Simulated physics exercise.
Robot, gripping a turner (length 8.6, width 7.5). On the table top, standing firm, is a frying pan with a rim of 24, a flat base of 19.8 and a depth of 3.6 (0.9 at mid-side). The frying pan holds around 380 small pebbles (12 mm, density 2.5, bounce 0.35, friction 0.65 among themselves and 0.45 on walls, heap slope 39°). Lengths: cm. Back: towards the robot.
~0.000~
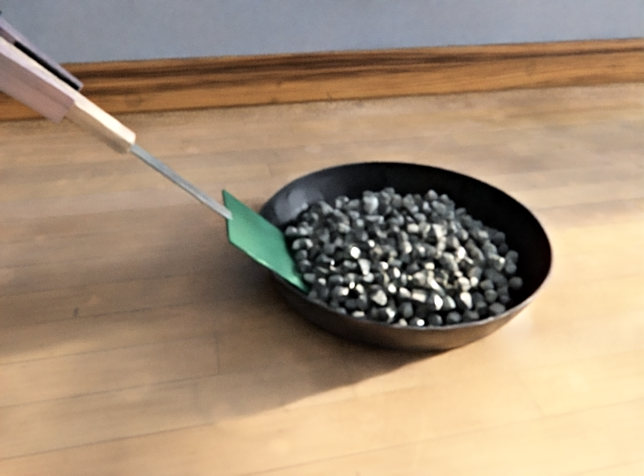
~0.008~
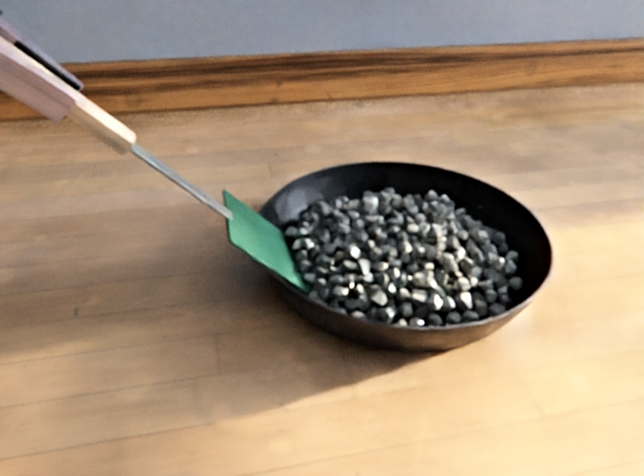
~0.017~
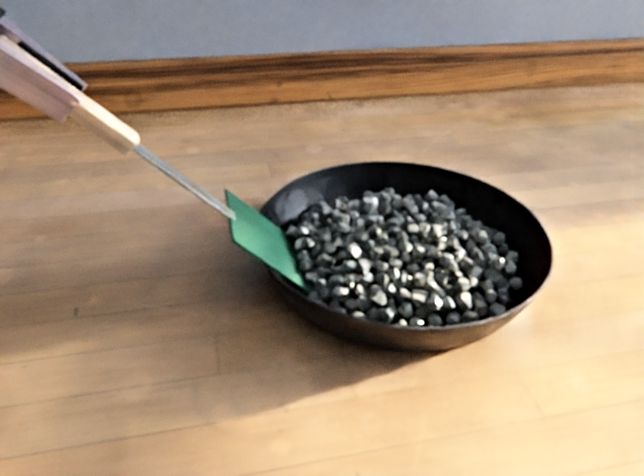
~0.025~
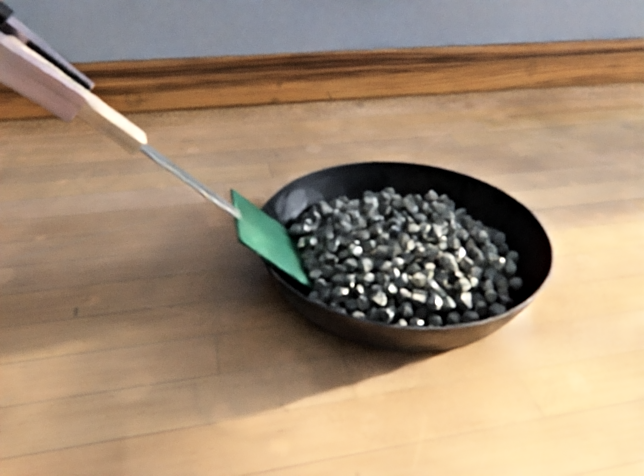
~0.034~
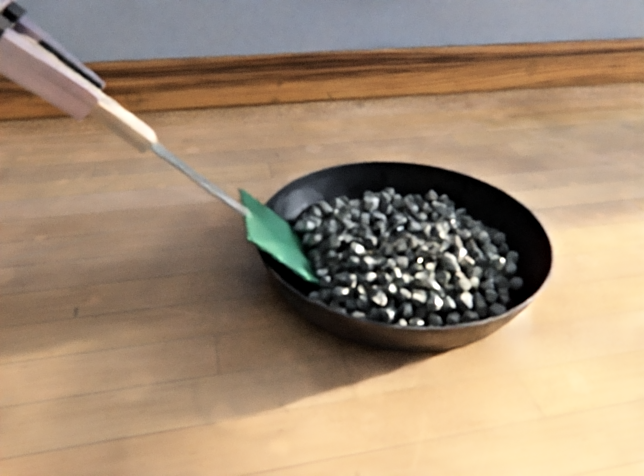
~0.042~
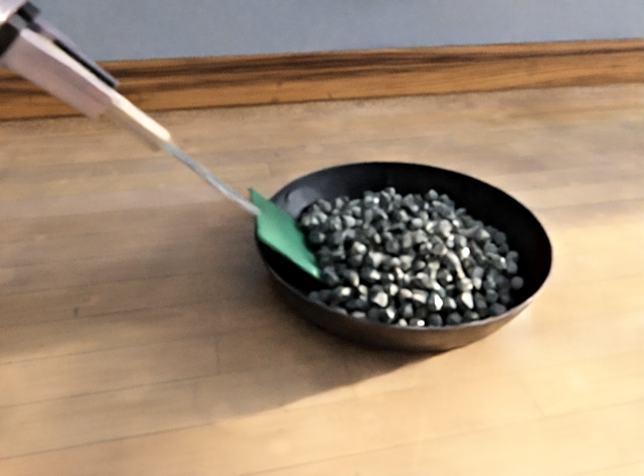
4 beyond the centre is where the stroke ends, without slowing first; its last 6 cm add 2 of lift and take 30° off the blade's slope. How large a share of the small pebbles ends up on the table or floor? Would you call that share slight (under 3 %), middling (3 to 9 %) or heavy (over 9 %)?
It is slight.
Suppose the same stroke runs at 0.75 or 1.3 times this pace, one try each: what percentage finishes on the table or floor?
Close to 0 and 5 percent respectively.
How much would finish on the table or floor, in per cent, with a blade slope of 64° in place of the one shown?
My guess is close to 5 per cent.
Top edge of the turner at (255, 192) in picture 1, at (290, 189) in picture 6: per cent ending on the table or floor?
About 5 per cent.
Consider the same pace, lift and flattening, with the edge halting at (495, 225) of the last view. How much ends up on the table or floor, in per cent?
Around 15 percent.
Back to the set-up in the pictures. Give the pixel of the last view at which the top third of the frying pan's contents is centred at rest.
Around (475, 222).
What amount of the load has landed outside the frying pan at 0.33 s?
About 0 per cent.
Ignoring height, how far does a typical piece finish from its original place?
Distance: Around 3 cm.
After 0.08 s, sloping 46°, highest piece 5 above the table; 383 in the frying pan.
After 0.11 s, sloping 34°, highest piece 6 above the table; 383 in the frying pan.
After 0.33 s, sloping 16°, highest piece 5 above the table; 379 in the frying pan, 3 on the table or floor, 1 on the blade or in flight.
After 1.38 s, sloping 16°, highest piece 5 above the table; 379 in the frying pan, 4 on the table or floor.
In the end, 379 in the frying pan, 4 on the table or floor. That is 1 % on the table or floor.
